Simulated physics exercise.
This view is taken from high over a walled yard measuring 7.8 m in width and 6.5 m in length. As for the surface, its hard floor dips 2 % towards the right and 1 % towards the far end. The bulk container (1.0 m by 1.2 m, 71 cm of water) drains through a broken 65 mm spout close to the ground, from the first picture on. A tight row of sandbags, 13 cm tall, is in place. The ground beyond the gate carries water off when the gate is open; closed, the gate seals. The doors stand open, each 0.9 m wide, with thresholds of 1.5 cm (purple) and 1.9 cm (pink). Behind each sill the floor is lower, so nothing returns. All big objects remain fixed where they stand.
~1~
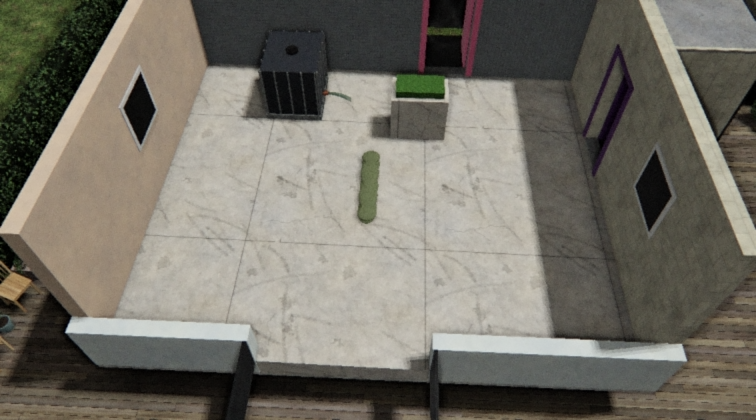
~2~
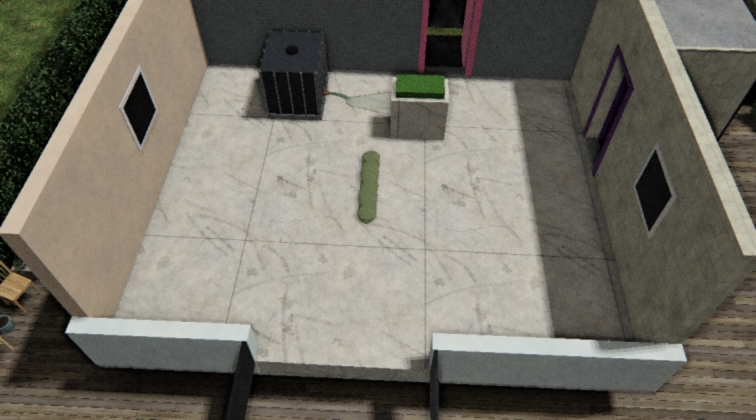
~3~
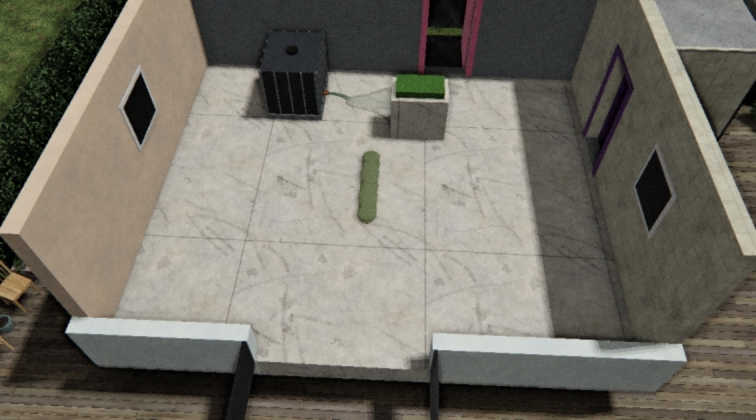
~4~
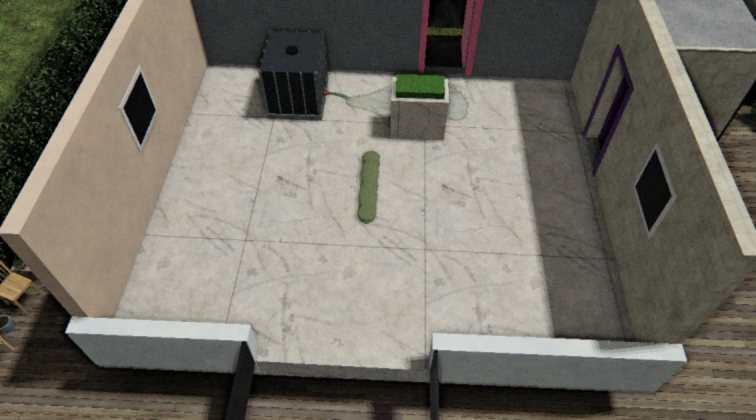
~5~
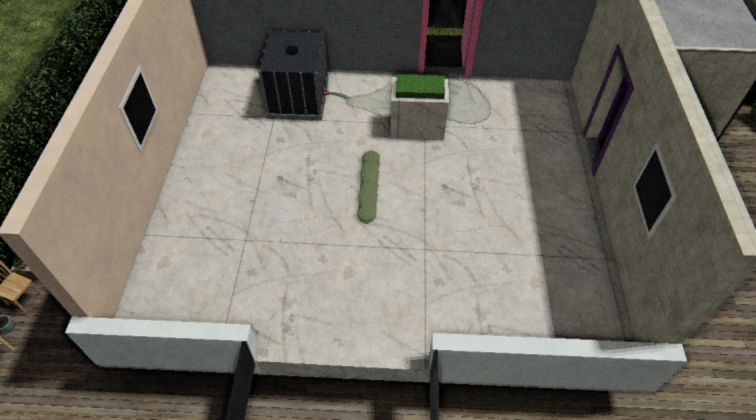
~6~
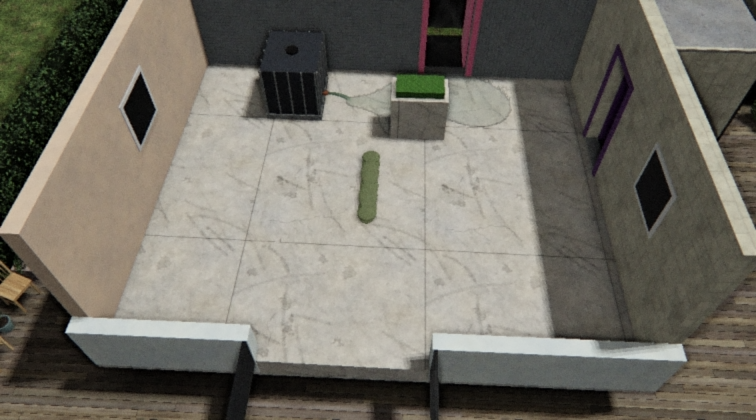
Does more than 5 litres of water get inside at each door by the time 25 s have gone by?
Purple door: Yes; pink door: No.
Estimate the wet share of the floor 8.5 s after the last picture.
Wet fraction: Around 15 %.
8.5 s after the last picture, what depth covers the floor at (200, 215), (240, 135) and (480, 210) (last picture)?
Around 0.0 cm, 0.0 cm and 0.0 cm.
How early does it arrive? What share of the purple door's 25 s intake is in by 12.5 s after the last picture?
About 5 per cent.
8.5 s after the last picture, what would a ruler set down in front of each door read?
Purple 1.5 cm, pink 1.2 cm.
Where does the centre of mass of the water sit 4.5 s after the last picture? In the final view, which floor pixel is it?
Roughly at (490, 96).
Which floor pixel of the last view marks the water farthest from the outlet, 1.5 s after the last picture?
(535, 90).
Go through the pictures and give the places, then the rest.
In the first frame, the jet has just started at (337, 94); the ground is still dry.
The second frame shows the jet leaves at (337, 94); the sheet reaches a hidden place, 1.7 m away, and wets 0.5 m2.
The third frame shows from the spout at (337, 94) the water has spread over 1.2 m2; its tip is at a hidden place, and it is 0.9 cm deep on average.
The fourth frame shows the jet leaves at (337, 94); the sheet reaches (463, 117), 2.9 m away, and wets 1.8 m2.
The fifth frame shows from the spout at (337, 94) the water has spread over 2.5 m2; its tip is at (485, 100), and it is 0.9 cm deep on average.
The sixth frame shows from the spout at (337, 94) the water has spread over 3.2 m2; its tip is at (505, 99), and it is 0.9 cm deep on average.
Then, 1.5 s after the last picture water covers 10 % of the floor and is deepest (2 cm) near (354, 104); purple door not reached, pink door 1 cm at the sill, 0 L in.
Then, 4.5 s after the last picture water covers 10 % of the floor and is deepest (5 cm) near (566, 80); purple door not reached, pink door 1.1 cm at the sill, 0 L in.
Then, 8.5 s after the last picture water covers 15 % of the floor and is deepest (5 cm) near (566, 80); purple door 1.7 cm at the sill, 0 L in, pink door 1.2 cm at the sill, 0 L in.
Then, 12.5 s after the last picture water covers 15 % of the floor and is deepest (6 cm) near (566, 80); purple door 2.5 cm at the sill, 1 L in, pink door 1.2 cm at the sill, 0 L in.
Then, 21.5 s after the last picture water covers 20 % of the floor and is deepest (6 cm) near (566, 80); purple door 3.2 cm at the sill, 19 L in, pink door 1.2 cm at the sill, 0 L in.
